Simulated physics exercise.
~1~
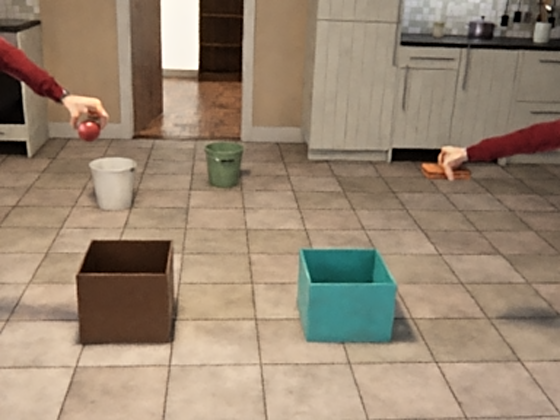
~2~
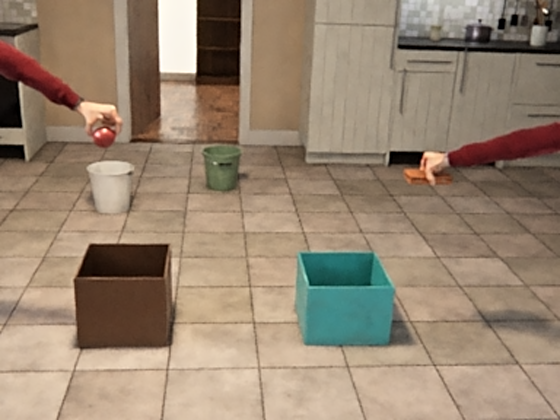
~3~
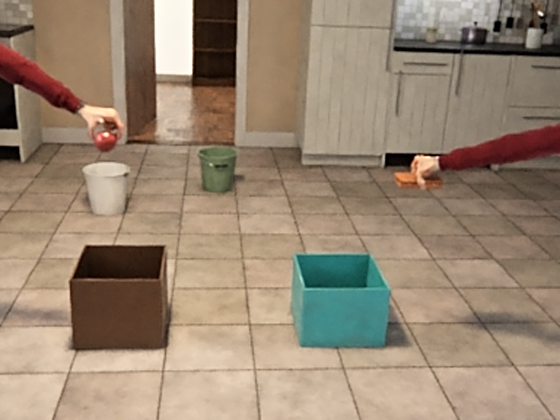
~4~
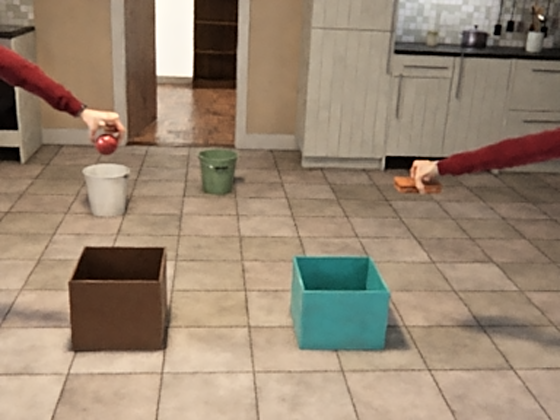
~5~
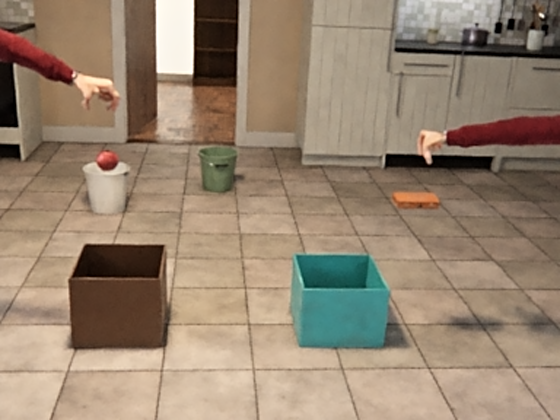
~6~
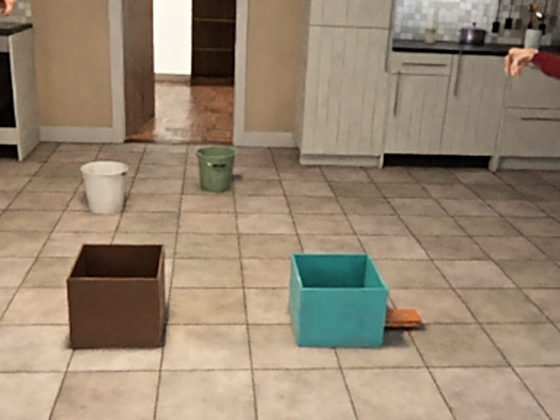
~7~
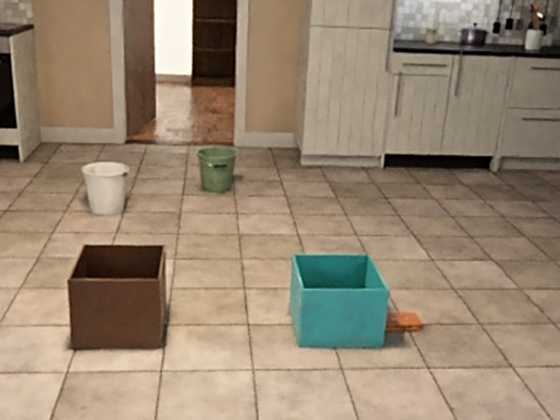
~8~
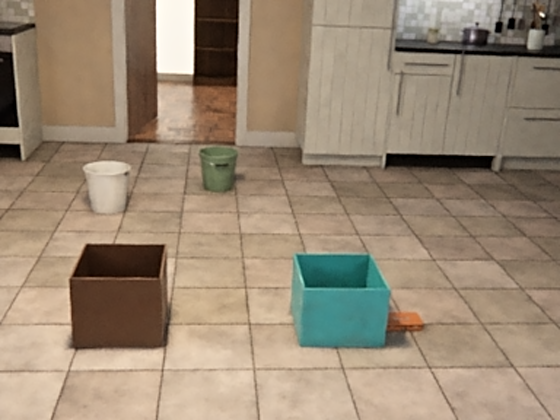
Red apple and orange case released by two hands, the apple dropping into a white bucket, the case landing beside a turquoise box.
